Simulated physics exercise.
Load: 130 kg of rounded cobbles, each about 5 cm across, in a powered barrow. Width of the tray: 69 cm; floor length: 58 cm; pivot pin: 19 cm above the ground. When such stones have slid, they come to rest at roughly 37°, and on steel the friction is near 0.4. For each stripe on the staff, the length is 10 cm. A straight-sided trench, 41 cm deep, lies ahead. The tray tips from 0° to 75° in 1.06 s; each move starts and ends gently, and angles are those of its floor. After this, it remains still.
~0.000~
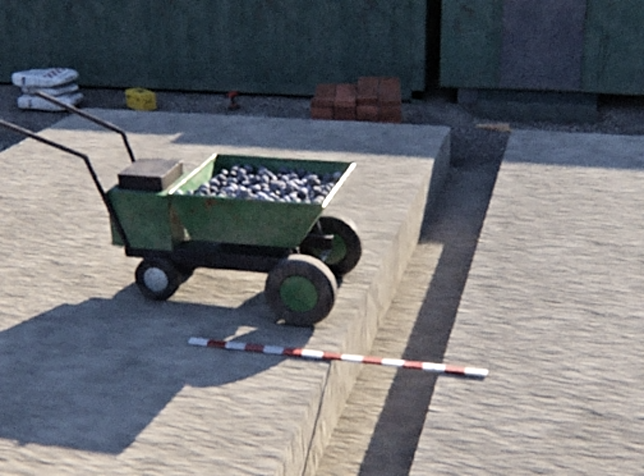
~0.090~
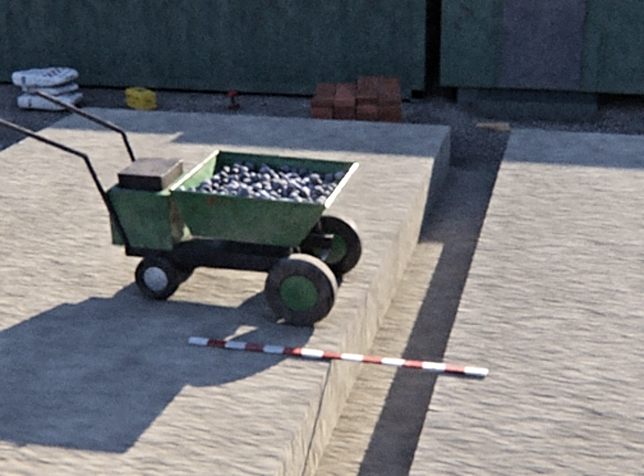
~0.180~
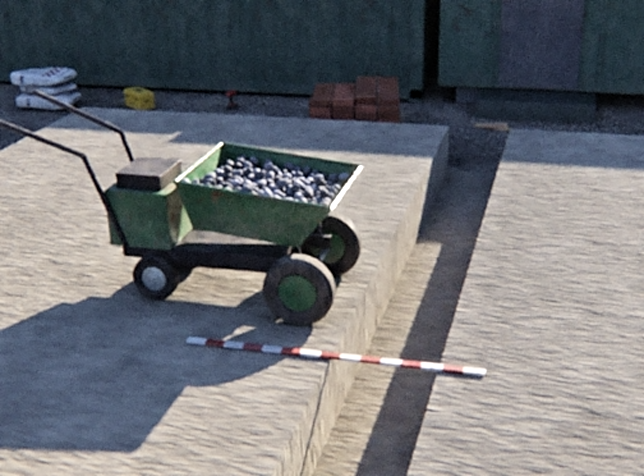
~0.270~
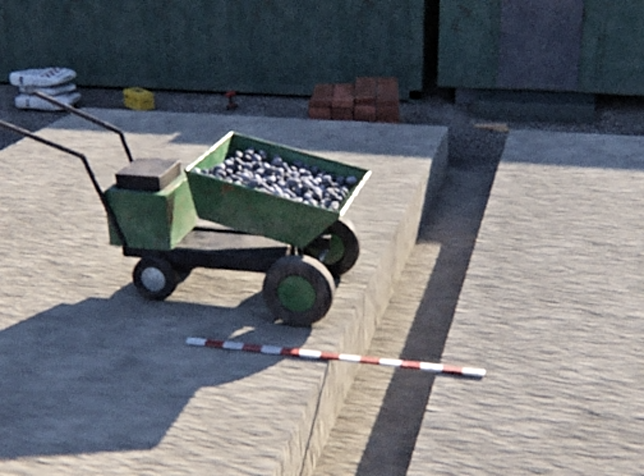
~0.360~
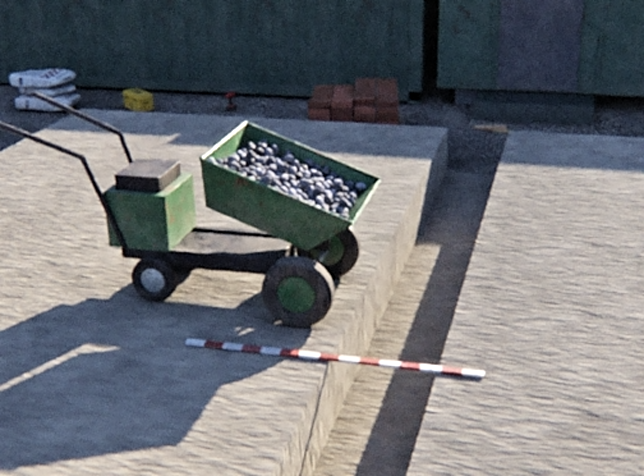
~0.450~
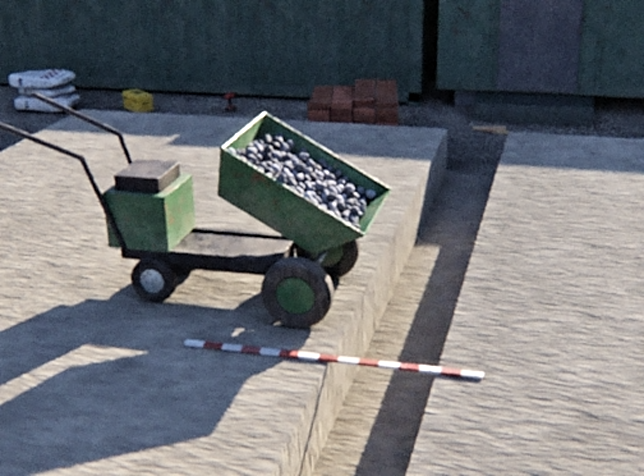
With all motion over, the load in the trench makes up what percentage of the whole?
It makes up about 75 percent of the whole load.
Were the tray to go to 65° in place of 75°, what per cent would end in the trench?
Close to 65 per cent then.
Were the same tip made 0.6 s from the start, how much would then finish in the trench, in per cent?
Then roughly 55 percent.
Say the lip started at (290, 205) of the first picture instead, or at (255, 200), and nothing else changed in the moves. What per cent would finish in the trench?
About 100 per cent from the first spot, about 100 from the second.
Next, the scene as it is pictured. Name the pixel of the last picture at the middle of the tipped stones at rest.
(434, 366).
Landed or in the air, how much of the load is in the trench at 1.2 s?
At that moment: Approx. 35 %.
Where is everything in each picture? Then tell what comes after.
Lip at (323, 206), floor tilted 0°, highest stones at (260, 181), in the first frame.
The tray is at 2°, its lip at (326, 206); the top of the load is at (246, 175); the stones move at 0.3 m/s on average, in the second frame.
Lip at (331, 209), floor tilted 6°, highest stones at (250, 170); the stones move at 0.5 m/s on average, in the third frame.
Lip at (341, 215), floor tilted 12°, highest stones at (243, 161); the stones move at 0.7 m/s on average, in the fourth frame.
The tray is at 20°, its lip at (352, 224); the top of the load is at (253, 153); the stones move at 0.8 m/s on average, in the fifth frame.
Lip at (364, 236), floor tilted 29°, highest stones at (264, 145); the stones move at 0.9 m/s on average, in the sixth frame.
After 0.8 s the floor is at 64°; 100 % in the tray; the foremost stones are at (401, 262).
After 1.2 s the floor is at 75°; 54 % in the tray, 34 % in the trench, 12 % past the trench; the foremost stones are at (487, 310).
After 1.5 s the floor is at 75°; 20 % in the tray, 55 % in the trench, 25 % past the trench; the foremost stones are at (596, 335).
After 3.5 s the floor is at 75°; 0 % in the tray, 75 % in the trench, 25 % past the trench; the foremost stones are past the picture's edge.
